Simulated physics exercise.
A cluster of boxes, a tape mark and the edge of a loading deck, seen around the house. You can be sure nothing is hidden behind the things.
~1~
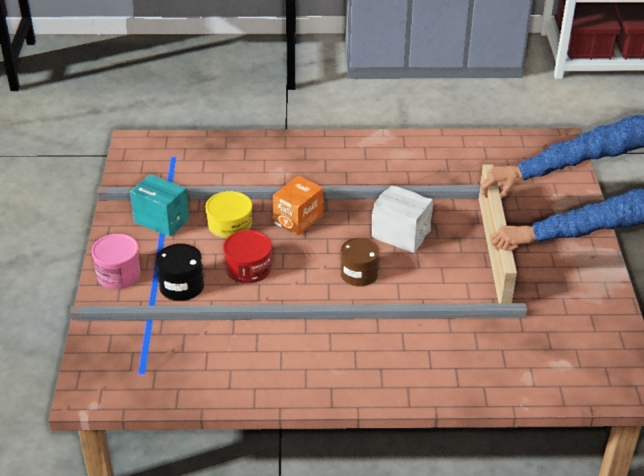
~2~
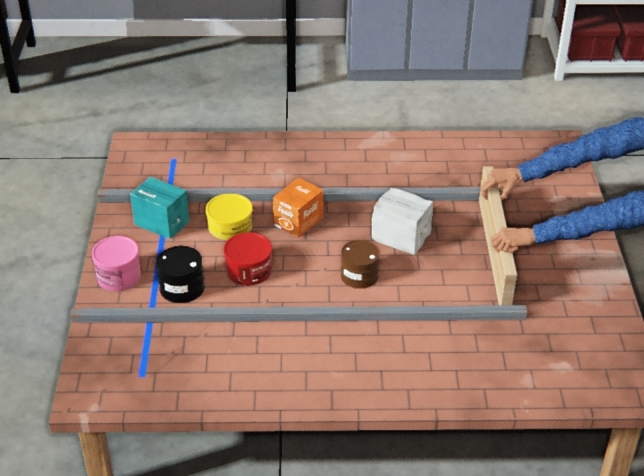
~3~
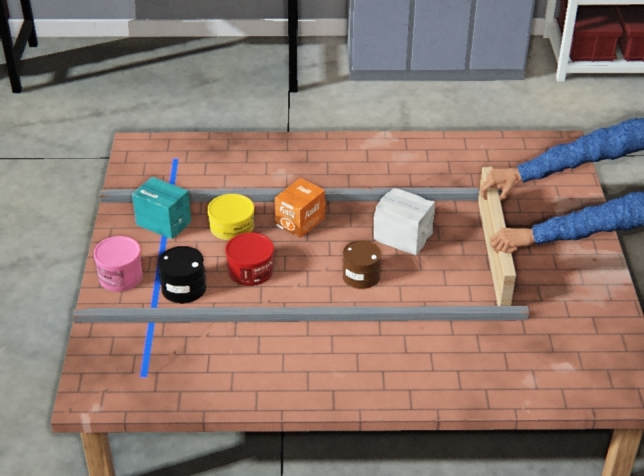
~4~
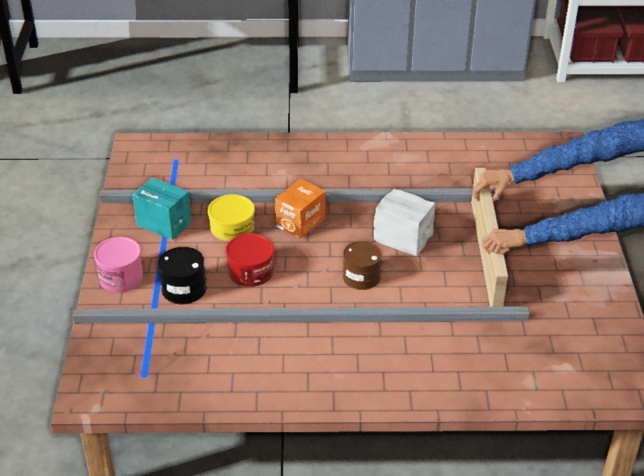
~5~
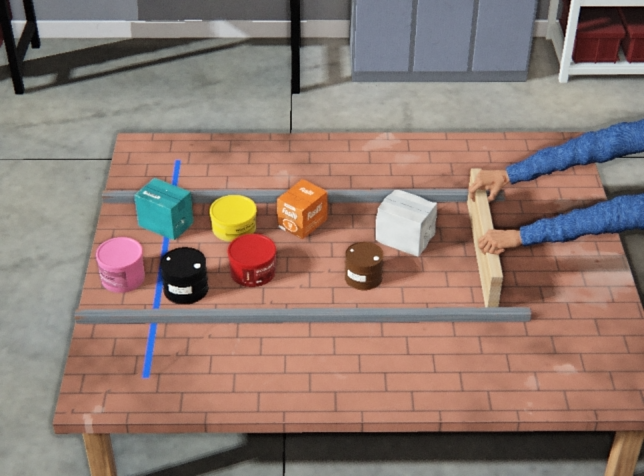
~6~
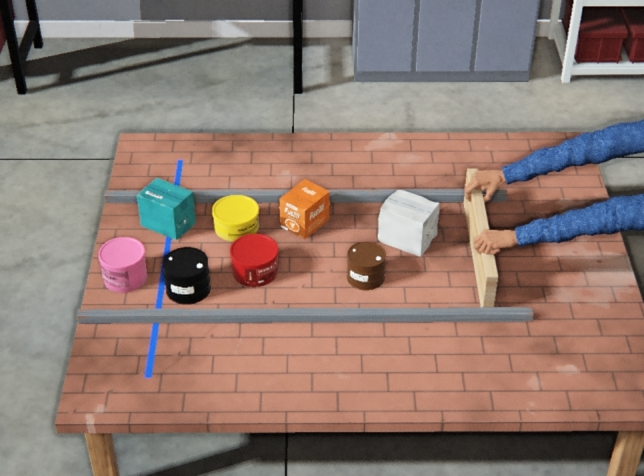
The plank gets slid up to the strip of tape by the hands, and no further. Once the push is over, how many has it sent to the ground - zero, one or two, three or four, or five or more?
It is going to spill one or two of them.
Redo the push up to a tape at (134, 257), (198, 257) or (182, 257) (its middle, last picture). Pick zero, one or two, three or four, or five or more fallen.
In the order of the places given: Three to four; just one or two; just one or two.
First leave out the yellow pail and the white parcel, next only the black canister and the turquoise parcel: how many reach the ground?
Tally of falls: 0 for the first try, 1 for the second.
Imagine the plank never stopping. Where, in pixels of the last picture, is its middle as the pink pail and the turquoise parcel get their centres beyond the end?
Its middle is about (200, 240) and about (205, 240).
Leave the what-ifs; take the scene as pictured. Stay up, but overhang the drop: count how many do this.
That comes to 2 of them.
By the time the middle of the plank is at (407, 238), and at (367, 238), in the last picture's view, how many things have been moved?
Counting first: 1, next 2.
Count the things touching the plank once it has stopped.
In contact: 4.
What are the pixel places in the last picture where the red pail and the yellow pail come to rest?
First at (101, 262); second at (109, 210).
Soon after, none off yet; pink pail at rest near (124, 265); turquoise parcel at rest near (167, 209); black canister at rest near (187, 276).
Then, none off yet; pink pail at rest near (124, 265); turquoise parcel moved a little near (159, 209); black canister moved a little near (169, 278).
At rest, the number that fall off is one or two; fallen, turquoise parcel and pink pail.
